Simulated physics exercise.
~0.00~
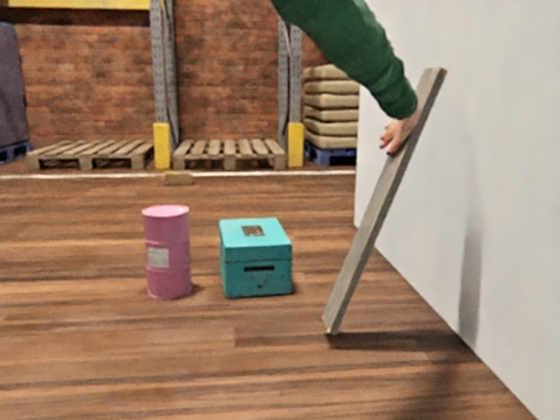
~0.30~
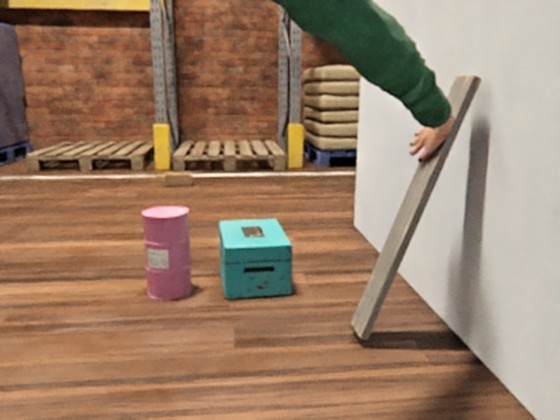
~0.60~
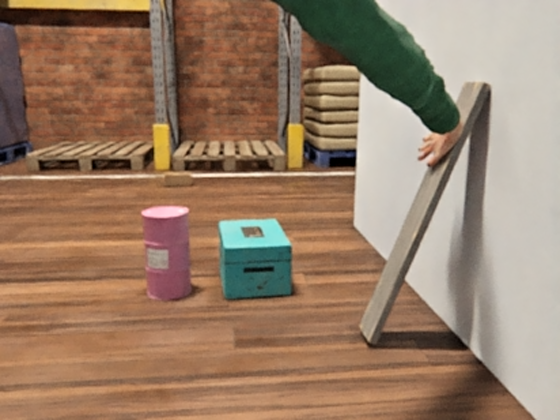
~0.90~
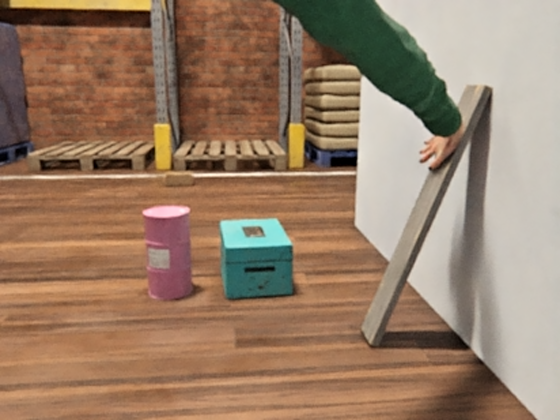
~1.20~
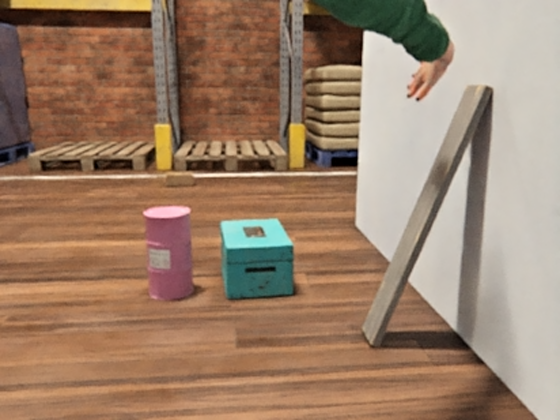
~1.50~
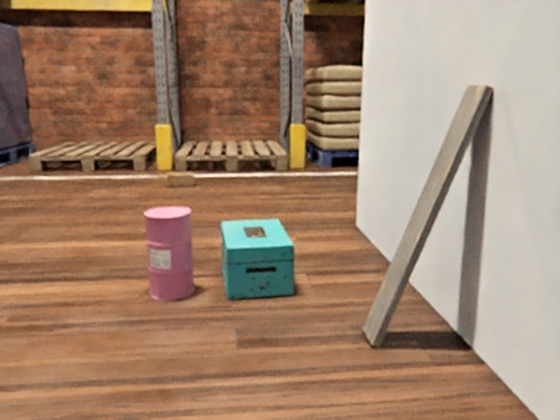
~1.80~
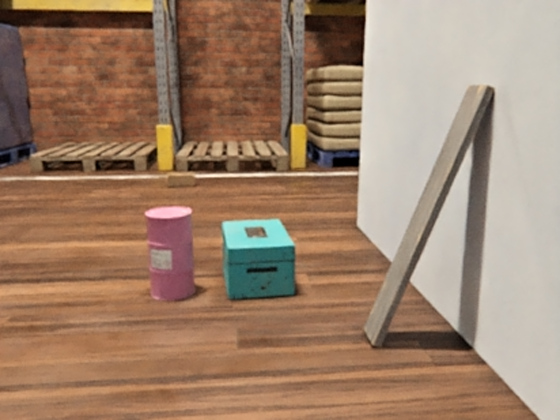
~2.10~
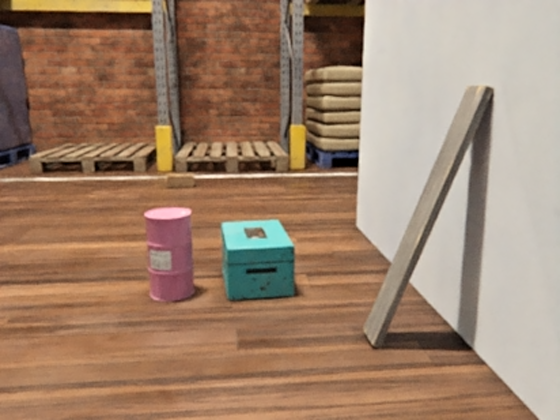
A grey plank is held by a hand in a green sleeve near a bare white wall on the right of a wooden floor, seen from the front by a slightly swaying camera. A pink canister stands to the left, with a turquoise toolbox beside it, and pallets and stacked sacks sit before a brick wall behind. The hand moves the plank rightward until its top rests against the white wall. It then lets go and draws back out of view. The plank stays leaning, while the canister and toolbox remain in their places.
